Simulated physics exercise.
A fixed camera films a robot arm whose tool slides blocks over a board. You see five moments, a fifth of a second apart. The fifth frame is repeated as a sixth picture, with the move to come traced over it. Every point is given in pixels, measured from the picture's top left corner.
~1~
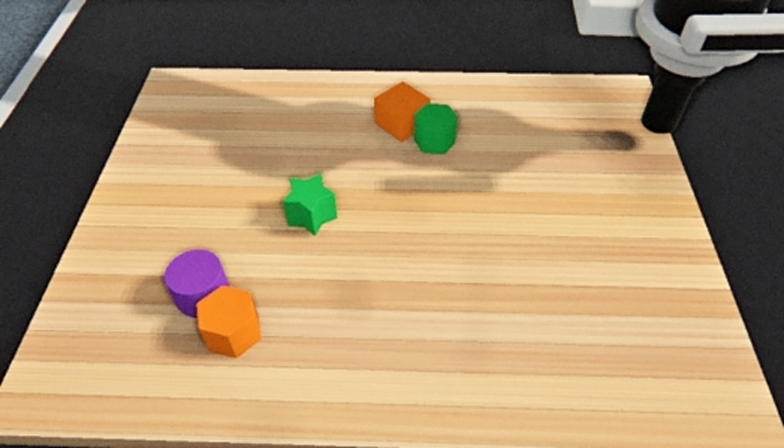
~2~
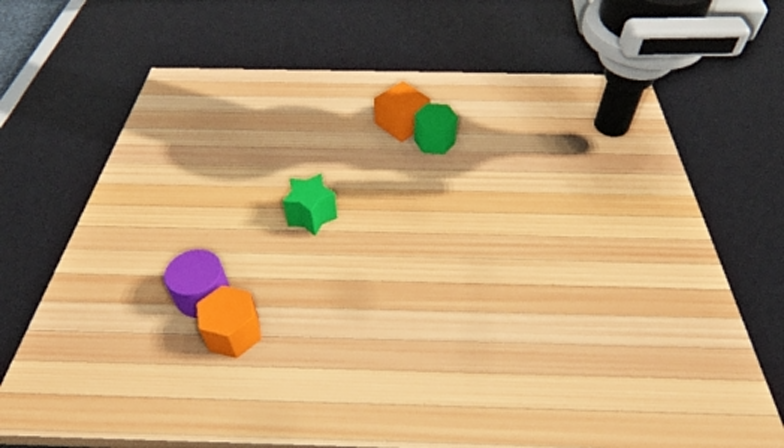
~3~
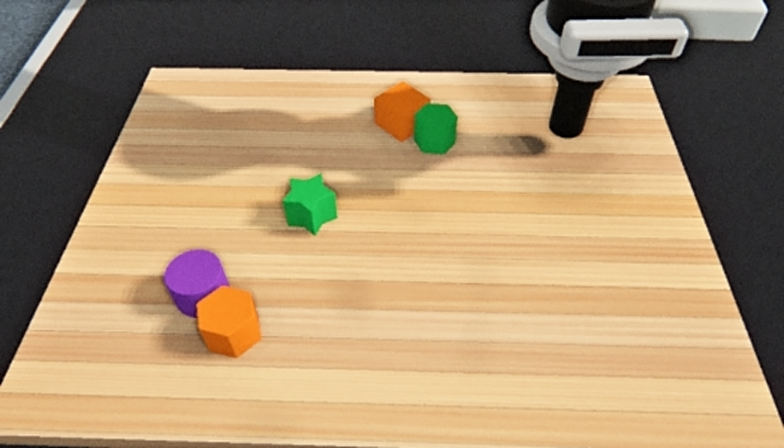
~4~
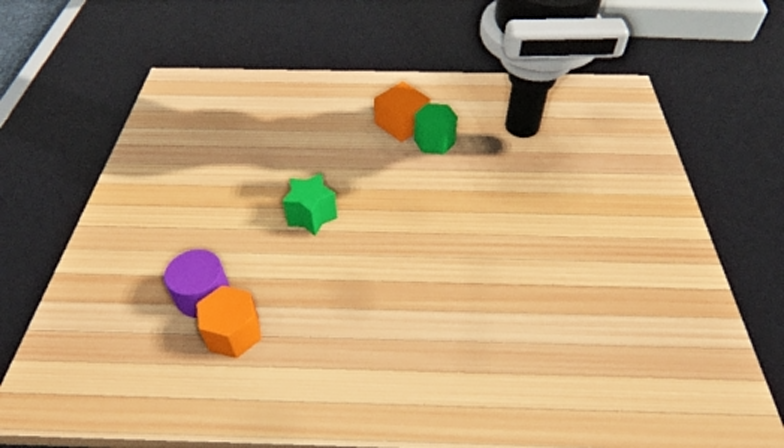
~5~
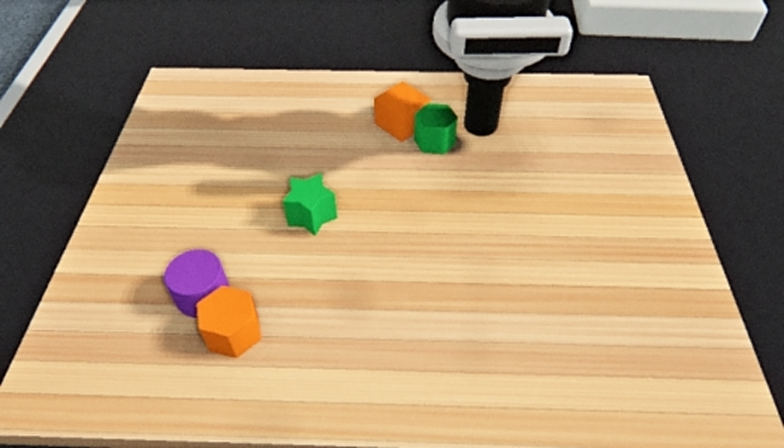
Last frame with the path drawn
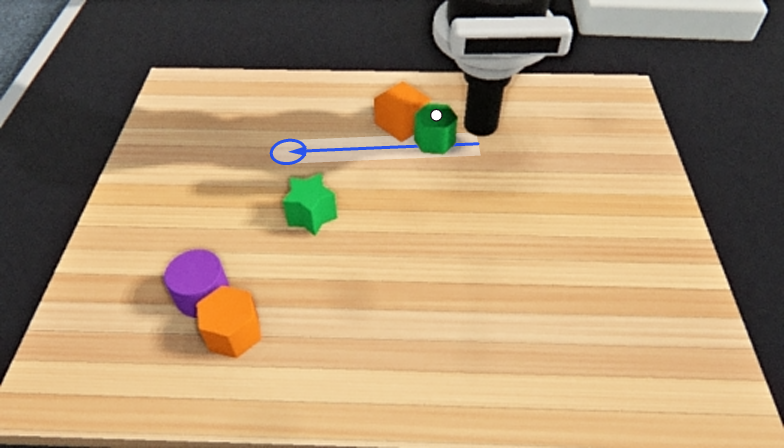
Robot arm with a black tip sliding left along the board's far edge toward a green block, all coloured blocks staying still.
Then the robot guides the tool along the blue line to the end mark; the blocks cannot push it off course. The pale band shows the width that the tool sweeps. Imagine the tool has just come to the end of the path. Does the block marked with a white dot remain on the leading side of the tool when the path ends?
Final answer: No.
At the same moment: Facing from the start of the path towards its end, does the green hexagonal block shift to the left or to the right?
It heads right.
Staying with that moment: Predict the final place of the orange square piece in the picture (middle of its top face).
Its top centre is at about (370, 84).
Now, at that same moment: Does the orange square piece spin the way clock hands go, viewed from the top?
Answer: Yes.
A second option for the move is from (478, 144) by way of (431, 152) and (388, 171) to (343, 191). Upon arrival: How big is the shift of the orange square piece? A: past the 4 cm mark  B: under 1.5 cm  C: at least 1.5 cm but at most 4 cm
Correct choice: C.
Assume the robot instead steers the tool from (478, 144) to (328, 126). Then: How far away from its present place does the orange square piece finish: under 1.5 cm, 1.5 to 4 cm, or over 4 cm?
It gets moved over 4 cm.
Path on the board, straight from (478, 144) to (288, 152); the dot is on the green hexagonal block.
The first path, step by step. One third of the way, tool (415, 129); orange square piece (374, 87), turned 35° clockwise; green hexagonal block (381, 111), turned 40° clockwise.
Two thirds of the way, tool (349, 132); orange square piece (370, 84), turned 50° clockwise; green hexagonal block (329, 104), turned 90° clockwise.
At the end, tool (285, 135); green star-shaped block in place; orange square piece (370, 84), turned 50° clockwise; green hexagonal block (321, 101), turned 110° clockwise.
